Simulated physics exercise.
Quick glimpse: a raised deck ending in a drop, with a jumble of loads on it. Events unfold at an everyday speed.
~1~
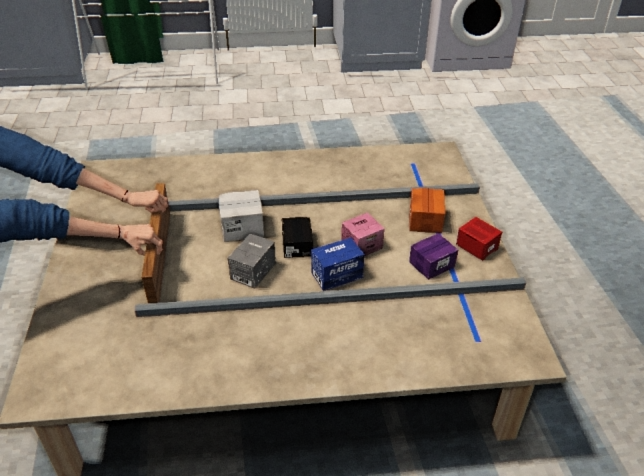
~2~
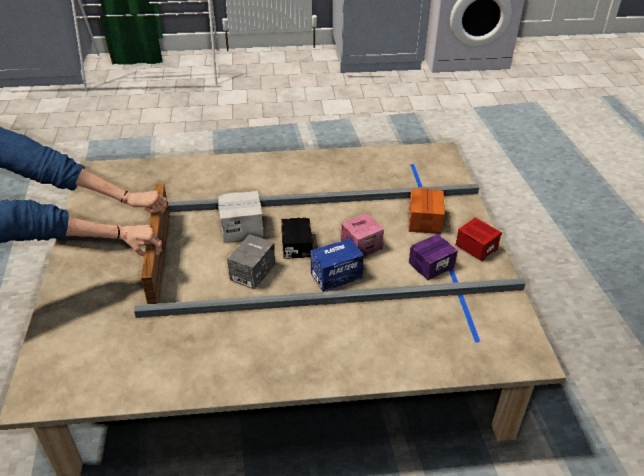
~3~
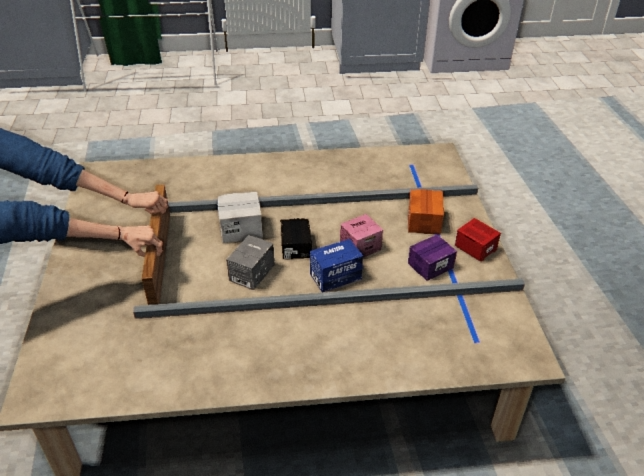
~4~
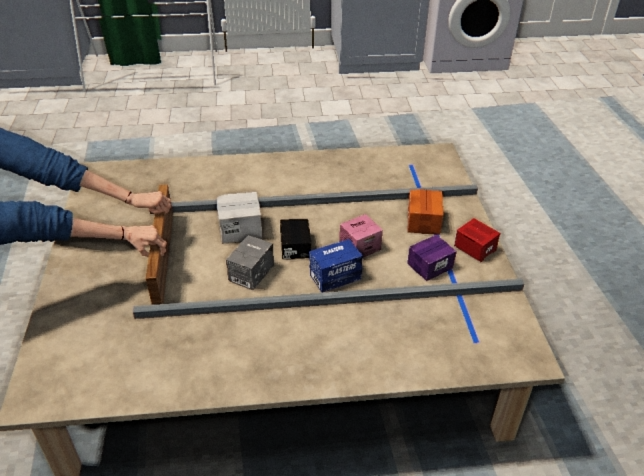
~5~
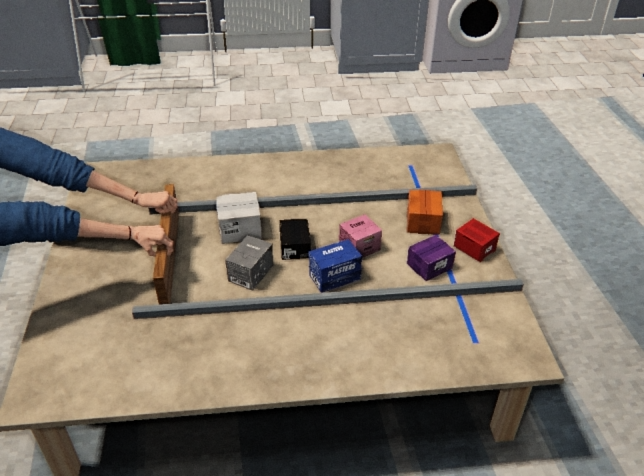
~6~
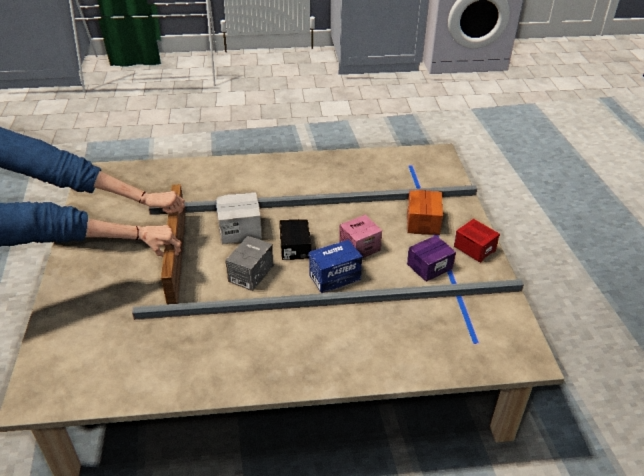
At the start, two hands hold an upright wooden plank at the left end of two rails on a table, with eight coloured boxes spread between the rails to its right. The hands then slide the plank slightly right, nearing the white and grey boxes, while the boxes show no clear movement.
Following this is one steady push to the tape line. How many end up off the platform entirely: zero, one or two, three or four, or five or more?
Three or four.
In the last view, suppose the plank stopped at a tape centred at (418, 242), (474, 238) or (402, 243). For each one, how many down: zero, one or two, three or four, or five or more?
Well, it comes out as one or two, five or over and either one or two, in that order.
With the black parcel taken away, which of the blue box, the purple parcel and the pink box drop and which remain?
Blue box stays put; purple parcel drops; pink box stays put.
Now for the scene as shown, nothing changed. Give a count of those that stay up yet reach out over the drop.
I count 2 overhanging.
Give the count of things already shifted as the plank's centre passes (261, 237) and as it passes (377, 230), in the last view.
Tally: First 3; then 8.
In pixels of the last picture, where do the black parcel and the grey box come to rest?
Final positions - black parcel around (482, 235), grey box around (459, 244).
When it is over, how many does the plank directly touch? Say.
The figure is 2.
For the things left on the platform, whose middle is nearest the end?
It's the orange box that ends nearest.
Soon after, none off yet; red tote at rest near (476, 241); orange box at rest near (425, 212); purple parcel at rest near (431, 258).
After that, none off yet; red tote at rest near (476, 241); orange box at rest near (426, 212); purple parcel displaced a little near (451, 262).
In the end, the number that fall off is three or four; gone, pink box, purple parcel and red tote.
